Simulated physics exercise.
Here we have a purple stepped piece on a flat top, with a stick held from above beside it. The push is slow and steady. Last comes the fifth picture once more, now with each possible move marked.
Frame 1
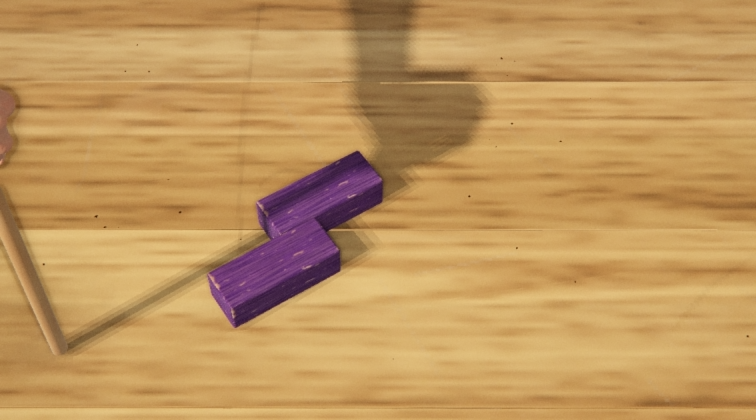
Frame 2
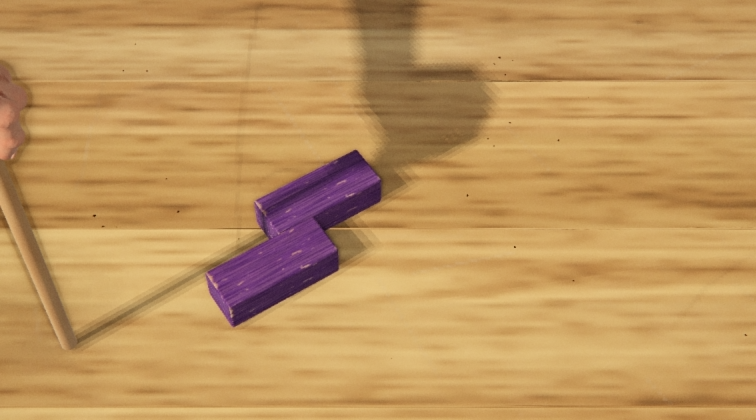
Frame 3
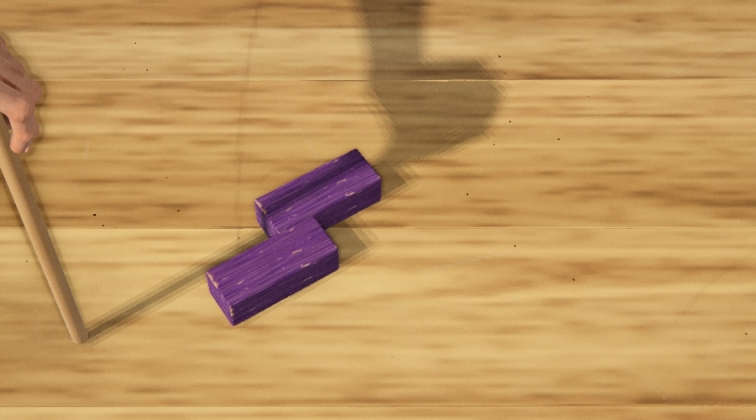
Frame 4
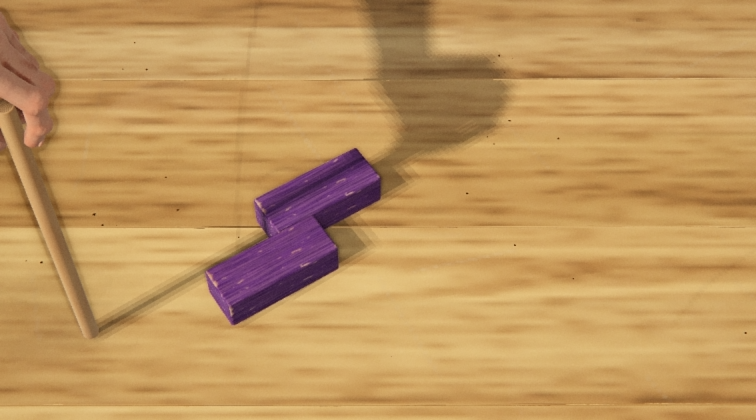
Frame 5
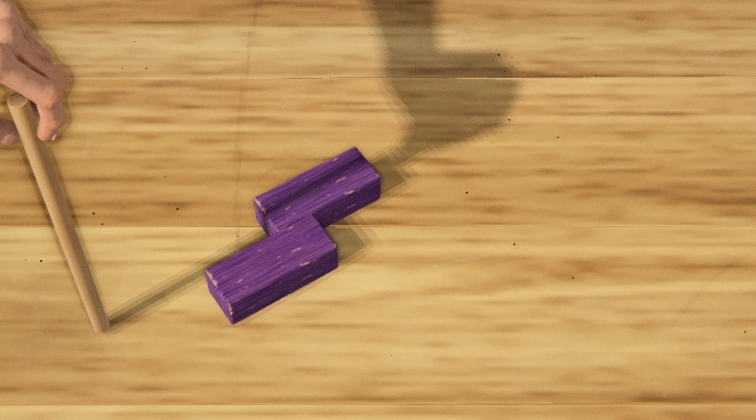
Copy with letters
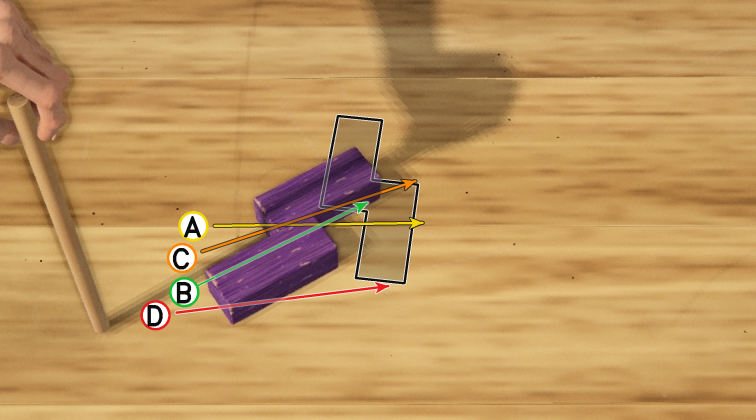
At first, a purple stepped piece rests on a wooden surface while a stick slants down at the left, its lower tip off to the piece's left. A hand comes further into view as it carries the stick slowly right and slightly upward, nearer the piece, which stays practically still.
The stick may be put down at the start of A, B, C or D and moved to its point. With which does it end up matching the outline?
D.
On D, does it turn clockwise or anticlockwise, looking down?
Anticlockwise.
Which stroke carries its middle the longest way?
Stroke A.
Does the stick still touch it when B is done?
Yes.
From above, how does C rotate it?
Clockwise.
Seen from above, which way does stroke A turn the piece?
On that stroke, clockwise.
On the marked copy, A from (214, 226) to (423, 223); B from (214, 278) to (367, 203); C from (202, 251) to (415, 181); D from (176, 313) to (388, 286).
With D. Early on, foot of the stick (253, 304), piece (307, 245).
Further on, foot of the stick (330, 295), piece (363, 221).
At the end, foot of the stick (388, 287), piece (388, 207); it fills the outline.
As for the rest, A leaves the piece out of the outline, at (388, 229); B leaves the piece out of the outline, at (367, 209); C leaves the piece out of the outline, at (360, 207).
